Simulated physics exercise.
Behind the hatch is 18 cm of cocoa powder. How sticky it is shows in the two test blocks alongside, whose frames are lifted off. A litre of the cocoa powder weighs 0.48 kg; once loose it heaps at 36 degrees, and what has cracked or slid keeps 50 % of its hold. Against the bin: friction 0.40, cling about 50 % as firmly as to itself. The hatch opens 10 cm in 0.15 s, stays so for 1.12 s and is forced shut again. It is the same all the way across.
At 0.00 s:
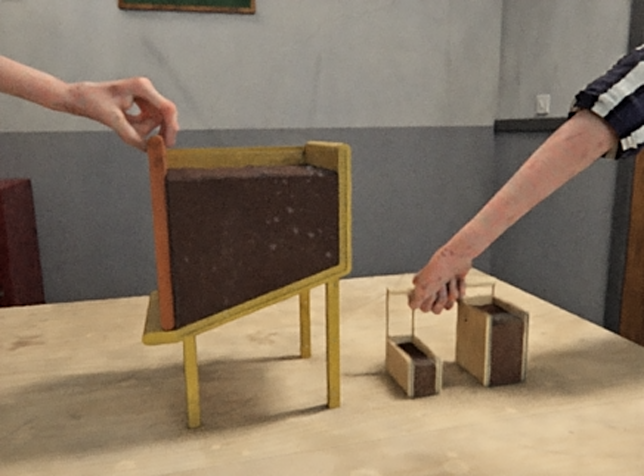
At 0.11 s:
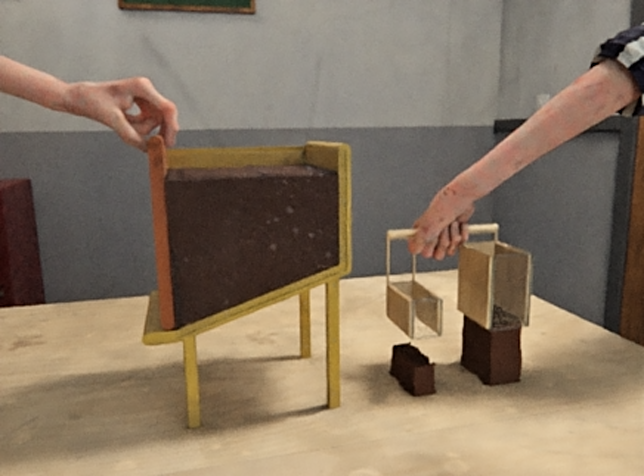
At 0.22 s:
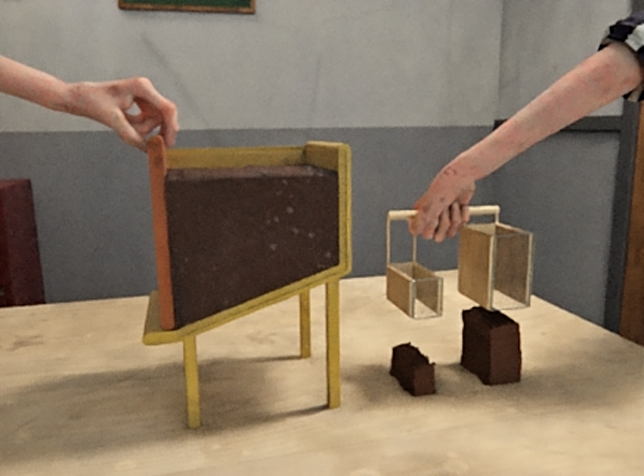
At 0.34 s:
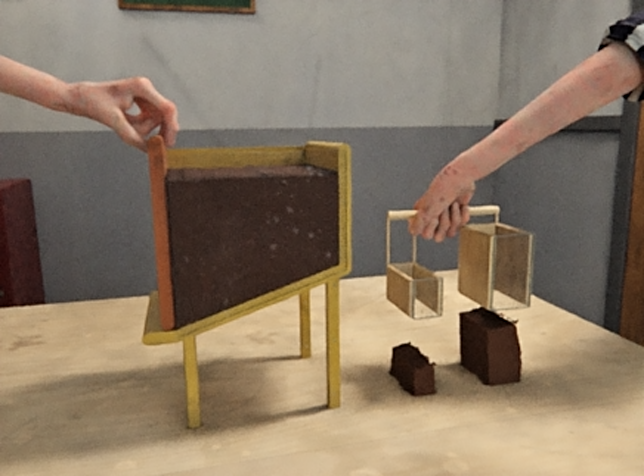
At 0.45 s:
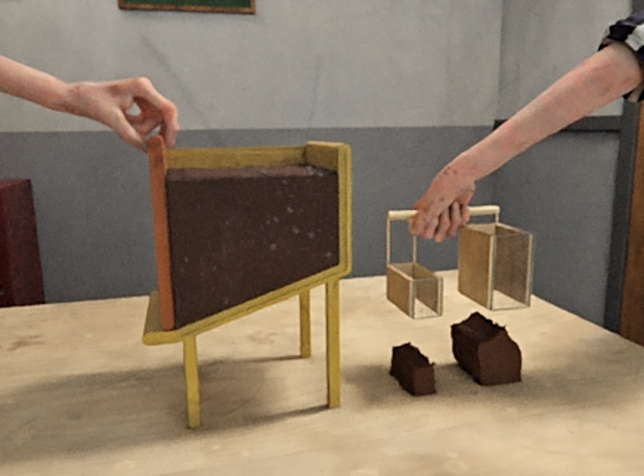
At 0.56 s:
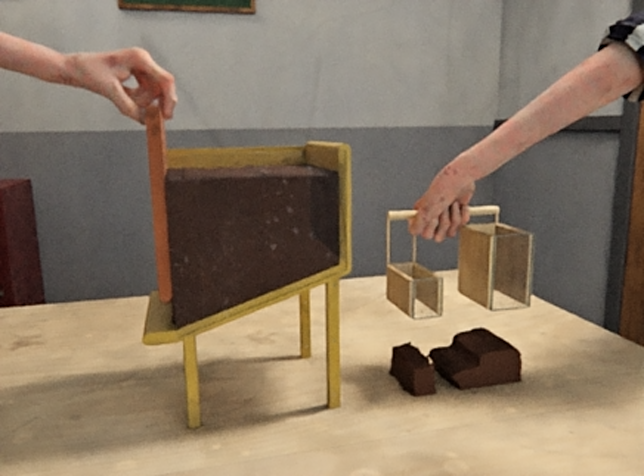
The footage shows a hand lifting two small open boxes off two dark brown blocks on a table; the larger block slumps and breaks apart, and then another hand raises the orange hatch of a yellow bin packed with cocoa powder.
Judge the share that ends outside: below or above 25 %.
The result is below 25 %.
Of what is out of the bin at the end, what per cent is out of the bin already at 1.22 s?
About 20 %.
By 0.86 s, the hatch is 10 cm open and 0 % is out.
By 1.22 s, the hatch is 10 cm open and 2 % is out.
By 1.57 s, the hatch is 10 cm open and 6 % is out.
By 1.93 s, the hatch is 2.7 cm open and 11 % is out.
By 2.24 s, at the end, the hatch is shut and 12 % is out.
